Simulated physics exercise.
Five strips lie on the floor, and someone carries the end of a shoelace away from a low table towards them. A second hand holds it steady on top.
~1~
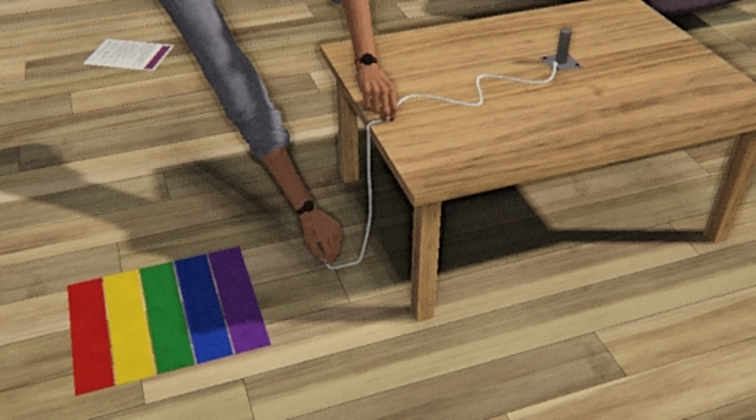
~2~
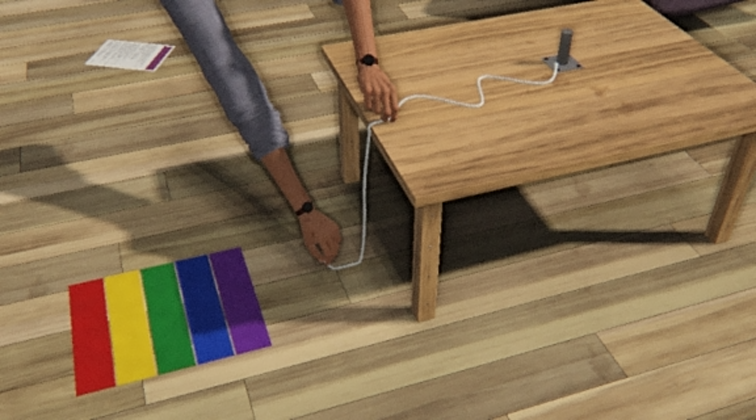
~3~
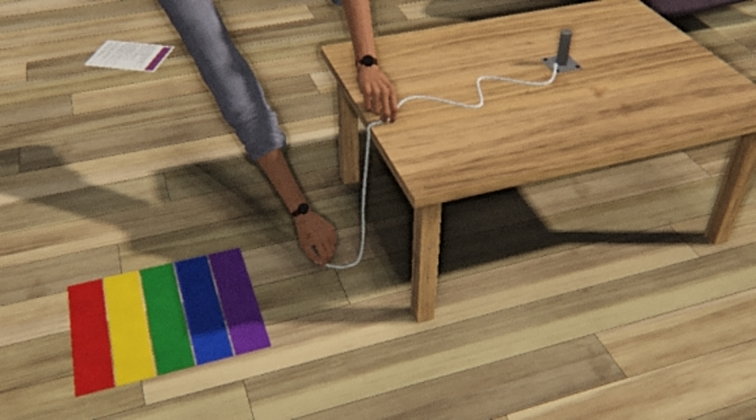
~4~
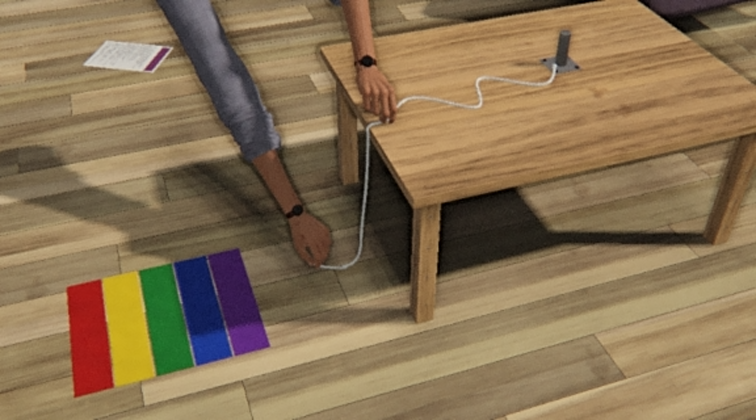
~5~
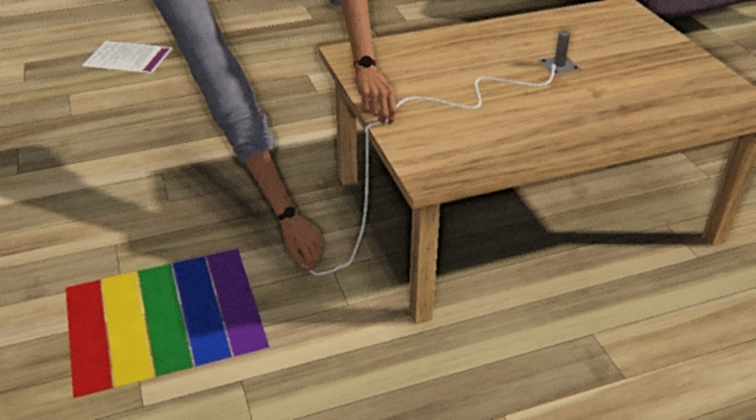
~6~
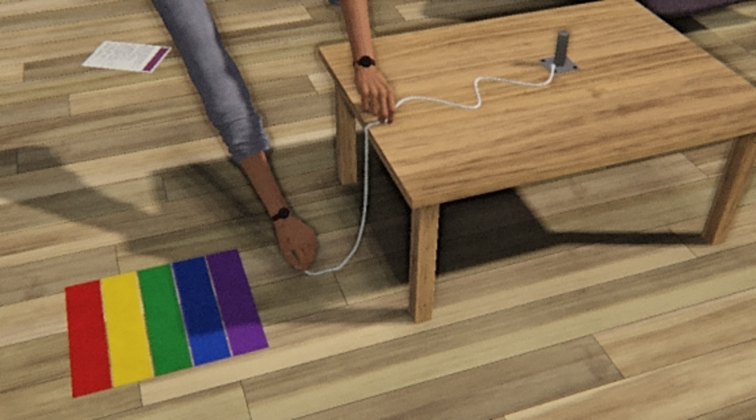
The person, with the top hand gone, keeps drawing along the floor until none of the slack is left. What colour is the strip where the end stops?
It is yellow.
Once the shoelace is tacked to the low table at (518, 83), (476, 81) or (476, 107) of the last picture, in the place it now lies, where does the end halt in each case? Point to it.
Taking them in turn, I'd expect around (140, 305), (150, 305) and finally (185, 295).
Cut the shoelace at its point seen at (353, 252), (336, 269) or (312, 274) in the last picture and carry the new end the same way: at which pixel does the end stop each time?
So, going through them: (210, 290) first, (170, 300) next, (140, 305) last.
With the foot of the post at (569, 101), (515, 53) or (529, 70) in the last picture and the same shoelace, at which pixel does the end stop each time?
The places come out near (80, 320), (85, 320) and (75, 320).
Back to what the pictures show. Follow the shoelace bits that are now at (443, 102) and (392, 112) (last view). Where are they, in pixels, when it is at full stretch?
First one close to (386, 115), second close to (330, 151).
A little later, end near (173, 298); over green.
Next, end near (137, 306); over yellow.
When it is tight, end near (116, 311); over yellow. Over yellow.
